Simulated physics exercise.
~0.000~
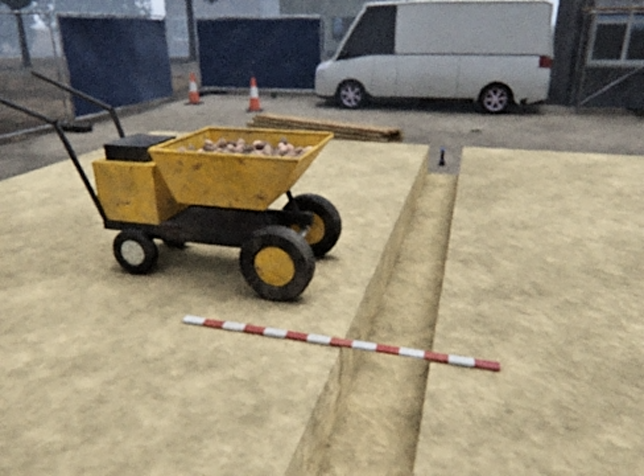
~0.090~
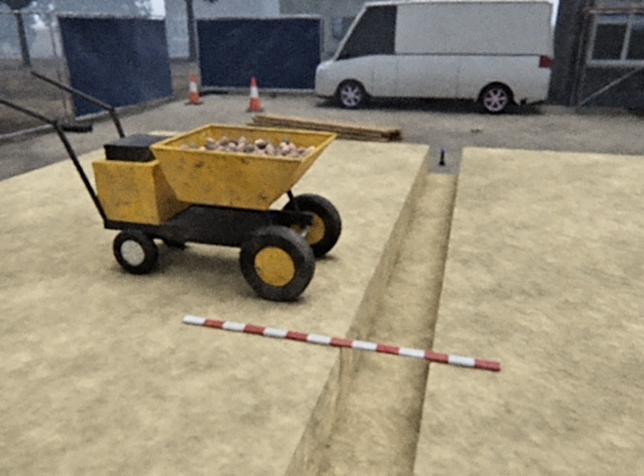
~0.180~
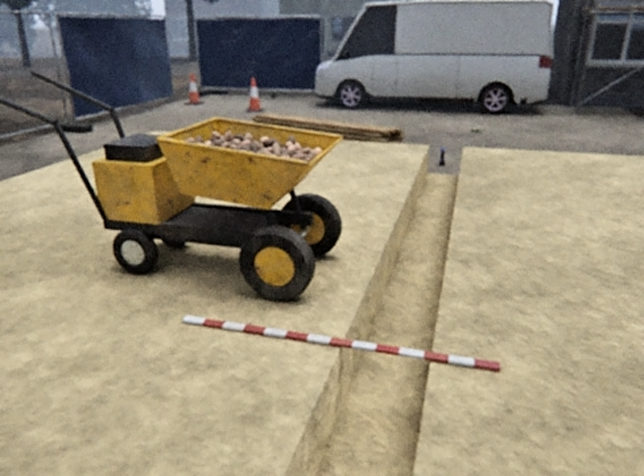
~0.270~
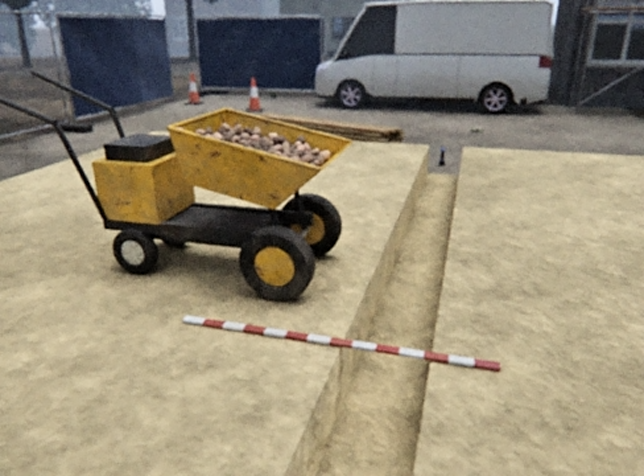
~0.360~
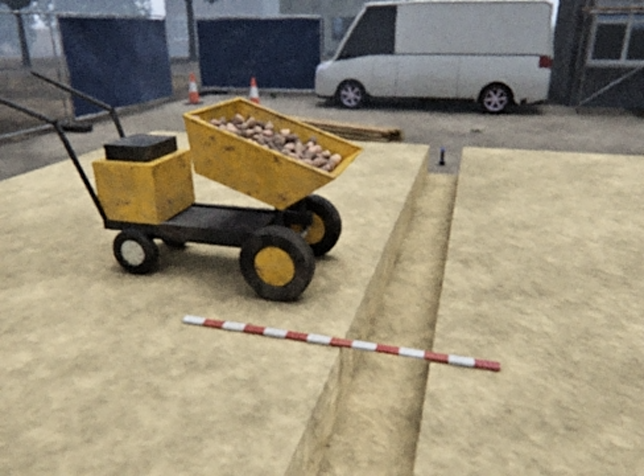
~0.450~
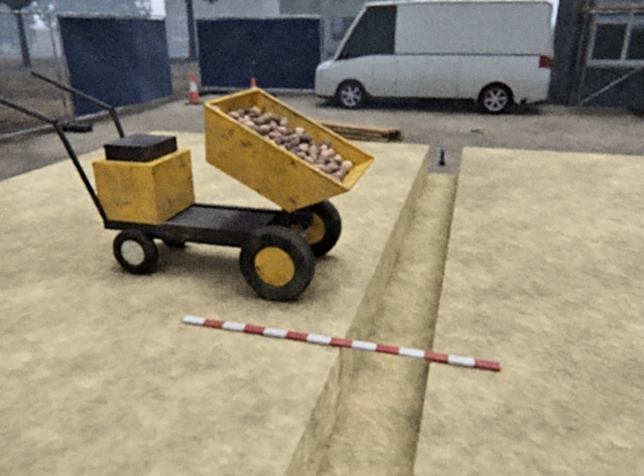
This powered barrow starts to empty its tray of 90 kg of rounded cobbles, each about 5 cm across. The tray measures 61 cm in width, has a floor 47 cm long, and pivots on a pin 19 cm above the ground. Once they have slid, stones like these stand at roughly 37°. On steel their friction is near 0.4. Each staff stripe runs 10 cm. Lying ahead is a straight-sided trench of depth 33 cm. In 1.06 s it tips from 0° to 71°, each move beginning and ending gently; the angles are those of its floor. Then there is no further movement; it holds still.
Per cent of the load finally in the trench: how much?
Approx. 64 %.
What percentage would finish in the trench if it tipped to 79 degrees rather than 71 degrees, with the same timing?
It would be near 70 per cent.
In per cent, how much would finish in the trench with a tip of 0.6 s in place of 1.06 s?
That works out at about 45 in a hundred.
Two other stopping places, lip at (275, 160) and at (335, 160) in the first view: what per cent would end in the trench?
About 90 per cent from the first spot, about 25 from the second.
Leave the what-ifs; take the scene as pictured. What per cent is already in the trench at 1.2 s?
Roughly 25% by that time.
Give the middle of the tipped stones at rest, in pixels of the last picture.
(427, 331).
After 0.8 s the floor is at 60°; 100 % in the tray; the foremost stones are at (380, 220).
After 1.2 s the floor is at 71°; 62 % in the tray, 25 % in the trench, 13 % past the trench; the foremost stones are at (474, 305).
After 1.5 s the floor is at 71°; 22 % in the tray, 43 % in the trench, 35 % past the trench; the foremost stones are at (578, 315).
After 3.5 s the floor is at 71°; 0 % in the tray, 64 % in the trench, 36 % past the trench; the foremost stones are past the picture's edge.
